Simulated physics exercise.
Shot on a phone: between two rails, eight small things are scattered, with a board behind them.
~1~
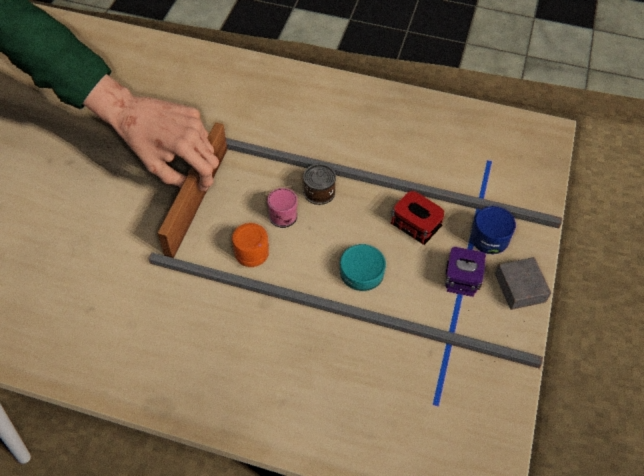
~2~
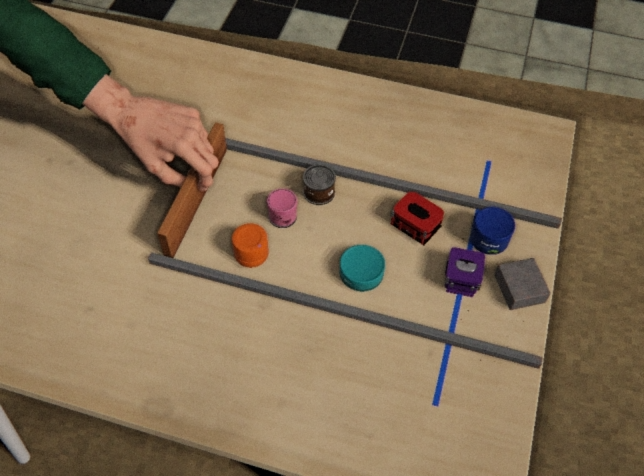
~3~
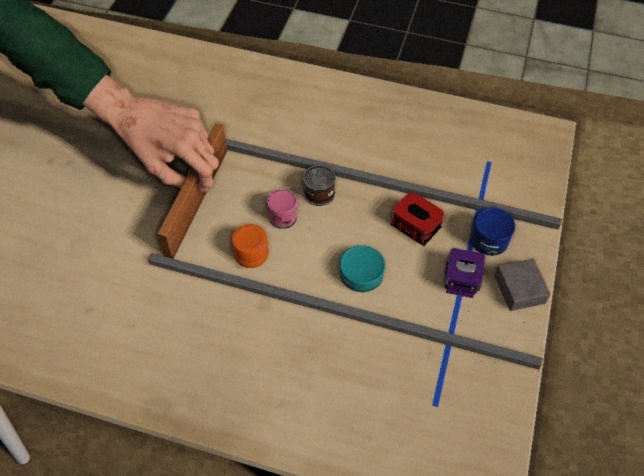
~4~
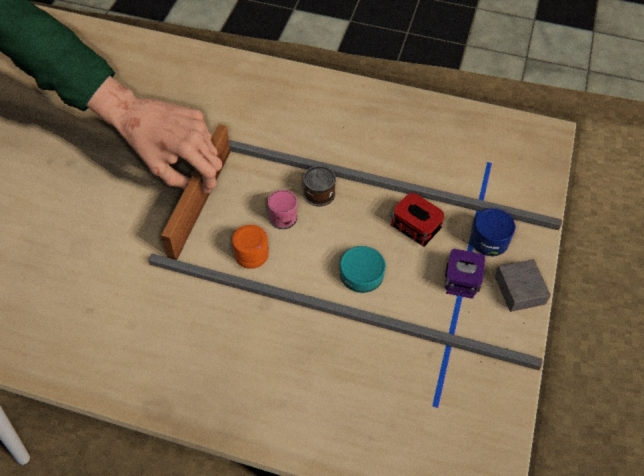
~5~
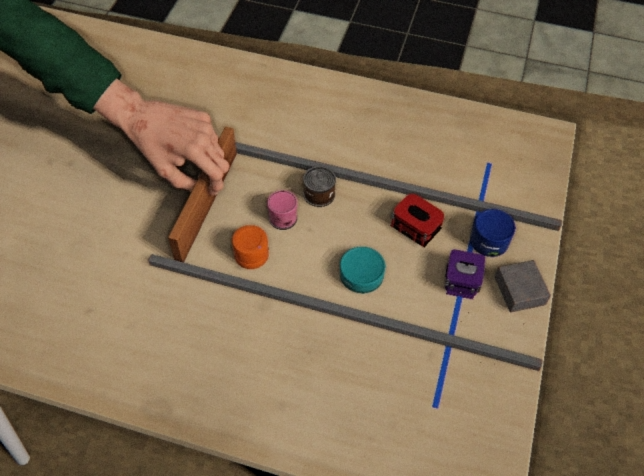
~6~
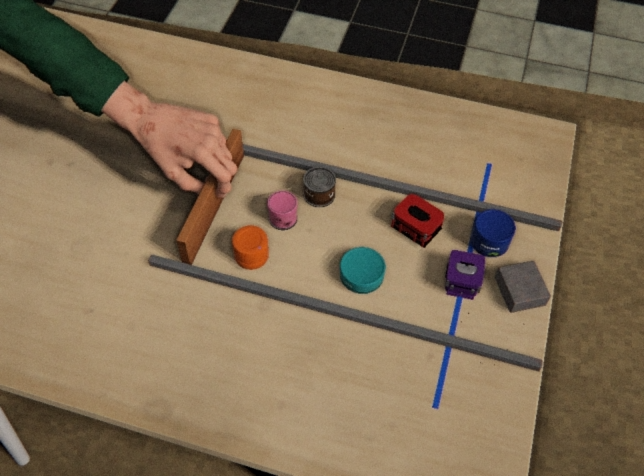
A wooden board, held by a hand in a green sleeve, stays nearly still and then slides slightly right between two grey rails, while the scattered tubs, tins, cases and grey block ahead of it remain in place.
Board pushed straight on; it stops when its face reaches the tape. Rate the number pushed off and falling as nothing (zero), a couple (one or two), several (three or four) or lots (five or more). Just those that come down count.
It is a couple.
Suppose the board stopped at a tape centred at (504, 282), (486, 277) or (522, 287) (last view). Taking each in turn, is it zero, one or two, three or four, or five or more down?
Taking the tapes one after another, the count is 3 or 4, then 1 or 2, then more than four.
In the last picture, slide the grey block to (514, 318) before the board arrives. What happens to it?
This time it stays where it is.
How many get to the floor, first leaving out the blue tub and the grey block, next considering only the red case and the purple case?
The count is 0 in the first case and 0 in the second.
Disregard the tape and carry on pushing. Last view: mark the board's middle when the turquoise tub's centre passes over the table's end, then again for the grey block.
At (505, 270) for the turquoise tub; at (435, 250) for the grey block.
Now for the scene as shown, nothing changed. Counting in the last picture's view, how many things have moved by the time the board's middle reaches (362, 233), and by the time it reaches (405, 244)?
It comes to 5 for the first spot, 8 for the other.
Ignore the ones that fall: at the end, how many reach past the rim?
It would come to 1.
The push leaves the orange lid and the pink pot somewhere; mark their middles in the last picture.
First (476, 313), then (484, 263).
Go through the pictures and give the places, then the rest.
Grey block (523, 283); blue tub (493, 231); purple case (464, 272); board (195, 189); tape (466, 269), in the first frame.
Blue tub (492, 231); brown tin (319, 185), in the second frame.
Purple case (464, 273); turquoise tub (362, 269), in the third frame.
Grey block (522, 285); red case (418, 219), in the fourth frame.
Blue tub (492, 233); pink pot (283, 210), in the fifth frame.
Grey block (522, 287); blue tub (492, 234); purple case (464, 275); board (212, 195); tape (466, 272), in the sixth frame.
Soon after, none off yet; grey block at rest near (522, 287); blue tub at rest near (492, 234); purple case at rest near (464, 275).
Then, none off yet; grey block at rest near (522, 287); blue tub at rest near (495, 234); purple case moving near (473, 274).
At rest, the number that fall off is one or two; fallen, grey block.
